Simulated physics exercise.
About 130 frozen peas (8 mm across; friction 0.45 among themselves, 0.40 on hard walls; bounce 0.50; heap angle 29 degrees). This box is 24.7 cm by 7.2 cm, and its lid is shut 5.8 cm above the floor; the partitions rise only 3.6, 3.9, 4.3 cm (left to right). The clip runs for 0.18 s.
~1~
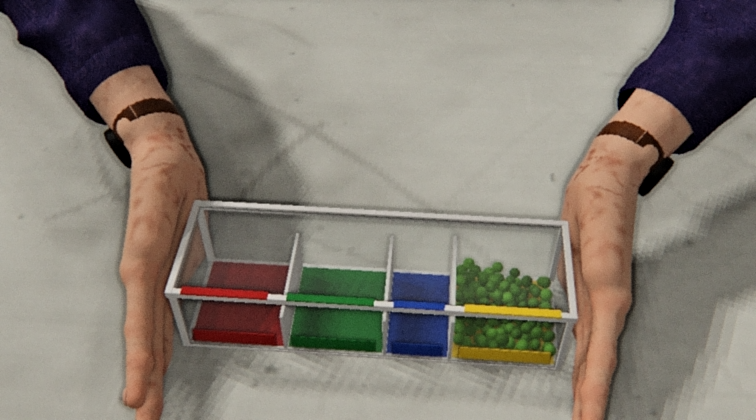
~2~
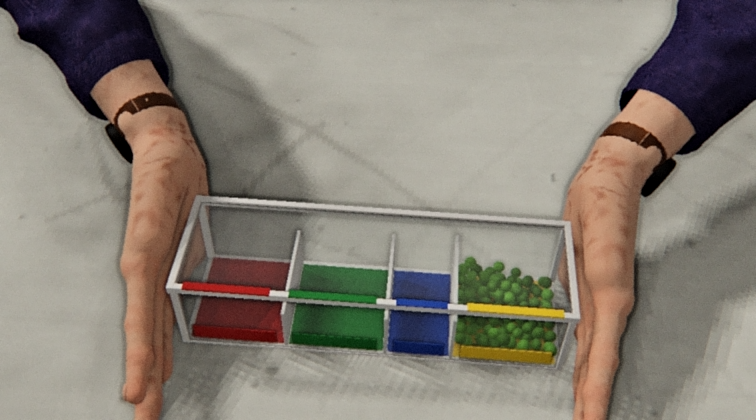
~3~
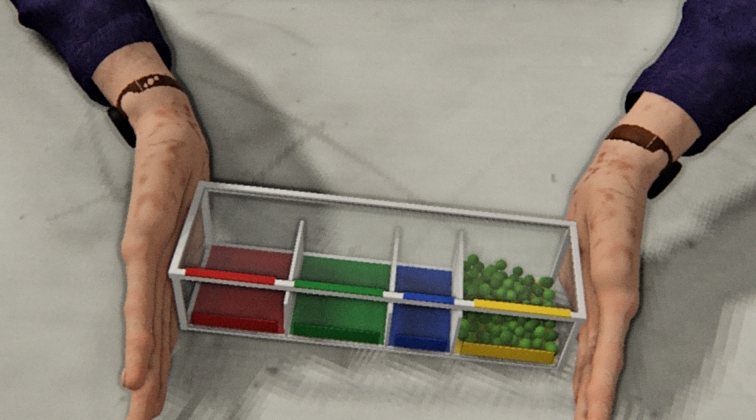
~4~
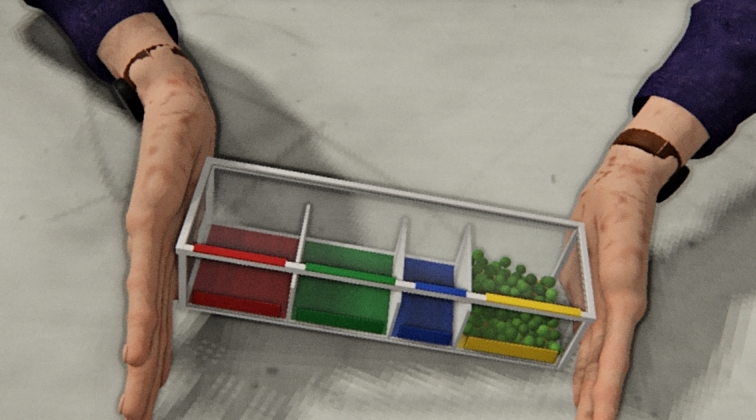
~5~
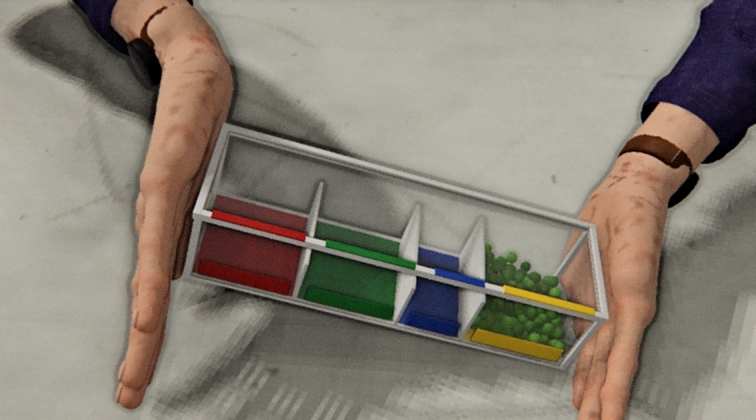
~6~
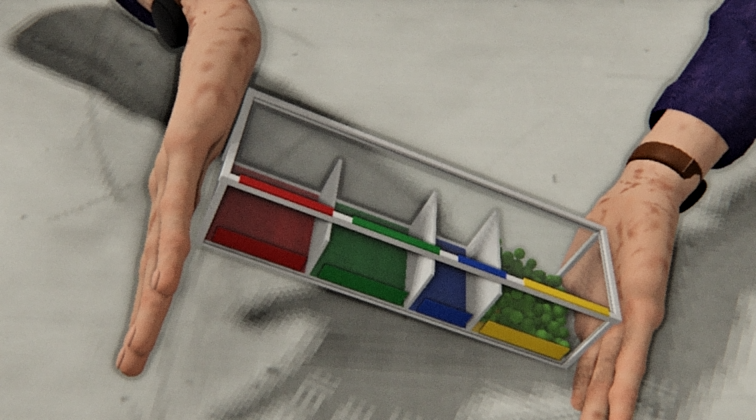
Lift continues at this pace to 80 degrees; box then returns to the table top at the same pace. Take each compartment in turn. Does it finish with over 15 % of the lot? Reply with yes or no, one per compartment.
Red compartment no, blue compartment no, green compartment no, yellow compartment yes.
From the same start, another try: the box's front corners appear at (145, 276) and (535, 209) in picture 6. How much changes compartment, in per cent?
Estimate: Around 20 %.
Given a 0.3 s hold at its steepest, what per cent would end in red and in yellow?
Red 0, yellow 100.
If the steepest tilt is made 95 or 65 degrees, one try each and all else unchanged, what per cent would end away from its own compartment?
Some 0 and 0 per cent.
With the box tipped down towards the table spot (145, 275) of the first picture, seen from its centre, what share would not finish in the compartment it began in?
The share would be about 15 percent.
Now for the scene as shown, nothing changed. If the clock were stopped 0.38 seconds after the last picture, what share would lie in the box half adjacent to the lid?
Close to 20 in a hundred.
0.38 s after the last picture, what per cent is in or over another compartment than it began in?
0 %.
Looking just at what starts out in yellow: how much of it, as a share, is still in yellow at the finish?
Some 100 percent.
Then, 0.38 s after the last picture, tilt 78 degrees; yellow 100 %.
Then, 0.64 s after the last picture, tilt 31 degrees; yellow 100 %.
Then, 1.00 s after the last picture, tilt 0 degrees; yellow 100 %.
In the end, red 0 %, blue 0 %, green 0 %, yellow 100 %.
